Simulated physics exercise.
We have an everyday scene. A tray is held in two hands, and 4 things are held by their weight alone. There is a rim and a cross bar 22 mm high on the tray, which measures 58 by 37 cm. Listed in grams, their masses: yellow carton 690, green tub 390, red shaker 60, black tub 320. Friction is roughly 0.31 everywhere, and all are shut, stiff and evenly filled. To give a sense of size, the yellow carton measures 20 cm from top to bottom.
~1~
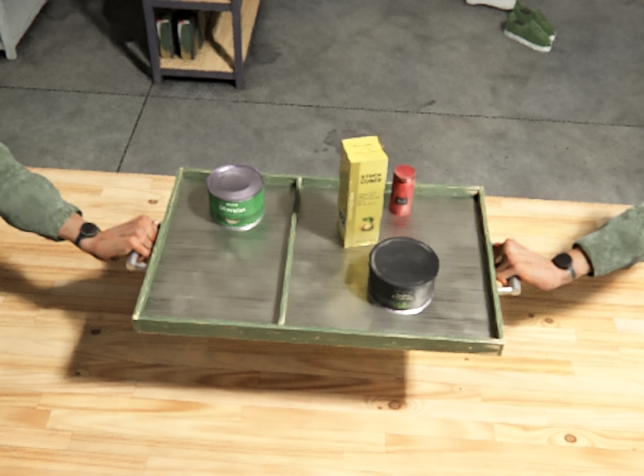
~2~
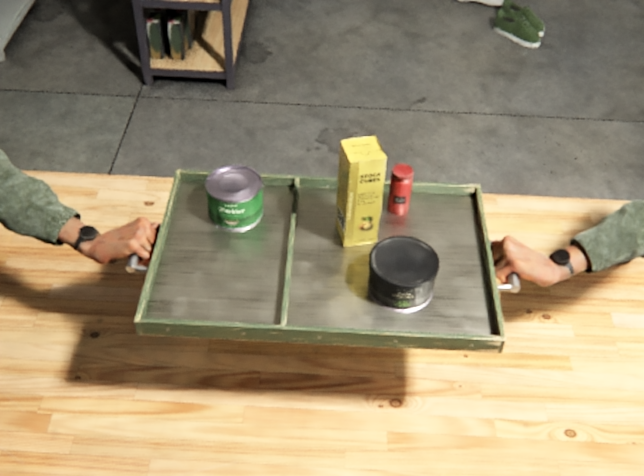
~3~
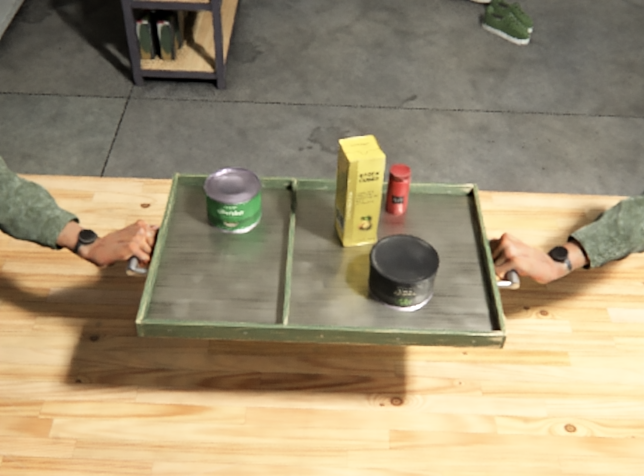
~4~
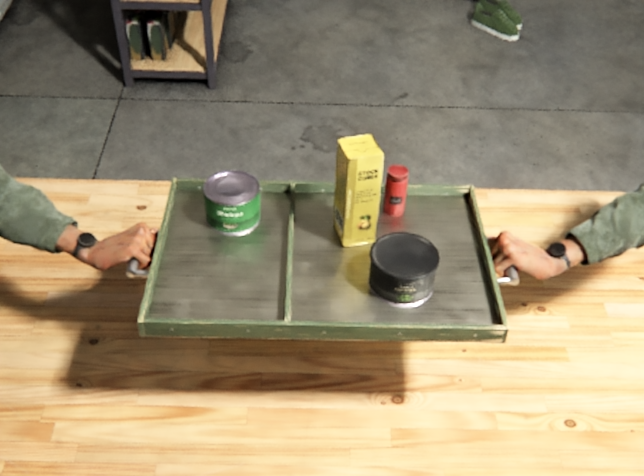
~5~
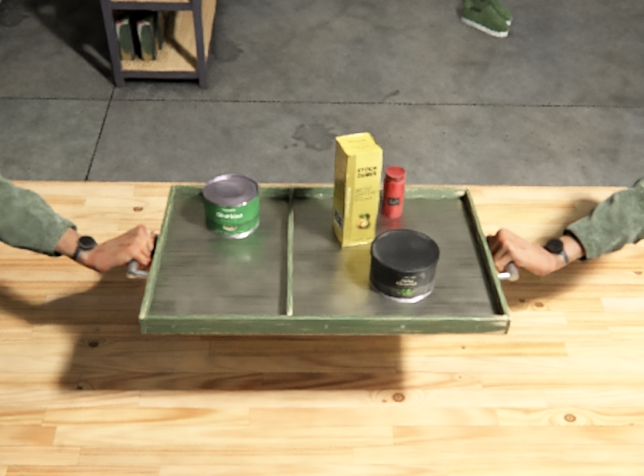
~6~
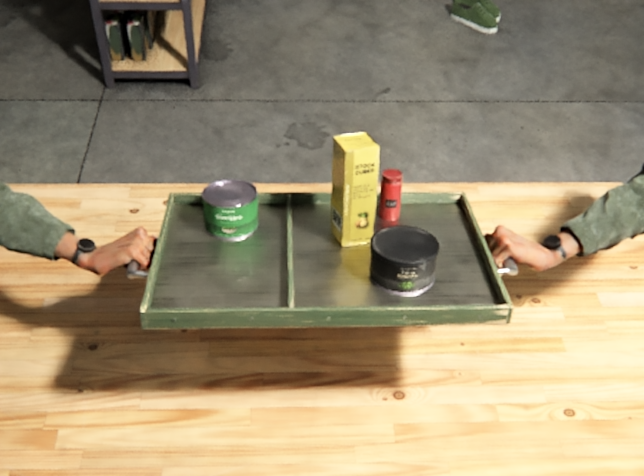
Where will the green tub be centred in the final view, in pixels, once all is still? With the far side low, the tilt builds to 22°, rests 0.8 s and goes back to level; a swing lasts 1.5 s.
Centred near (231, 191).
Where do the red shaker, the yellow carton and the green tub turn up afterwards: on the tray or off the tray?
Observed: Red shaker remains in bounds; yellow carton exits its support; green tub remains in bounds.
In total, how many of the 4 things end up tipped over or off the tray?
Total count: 1.
Then, 0.70 s past the last view, tray tilted 22°, far edge down; green tub shifted 3 cm near (232, 210); yellow carton shifted 7 cm; black tub shifted 6 cm.
Then, 1.20 s past the last view, tray tilted 22°, far edge down; yellow carton now off the tray; green tub shifted 3 cm near (232, 210); black tub shifted 15 cm.
Then, 2.20 s past the last view, tray tilted 12°, far edge down; green tub shifted 3 cm near (231, 201); black tub shifted 15 cm; red shaker shifted 3 cm.
Finally, off the tray, yellow carton; not toppled but over 5 cm from the start, black tub; the other 2 still in place (within 5 cm). In the last view, green tub near (231, 191).
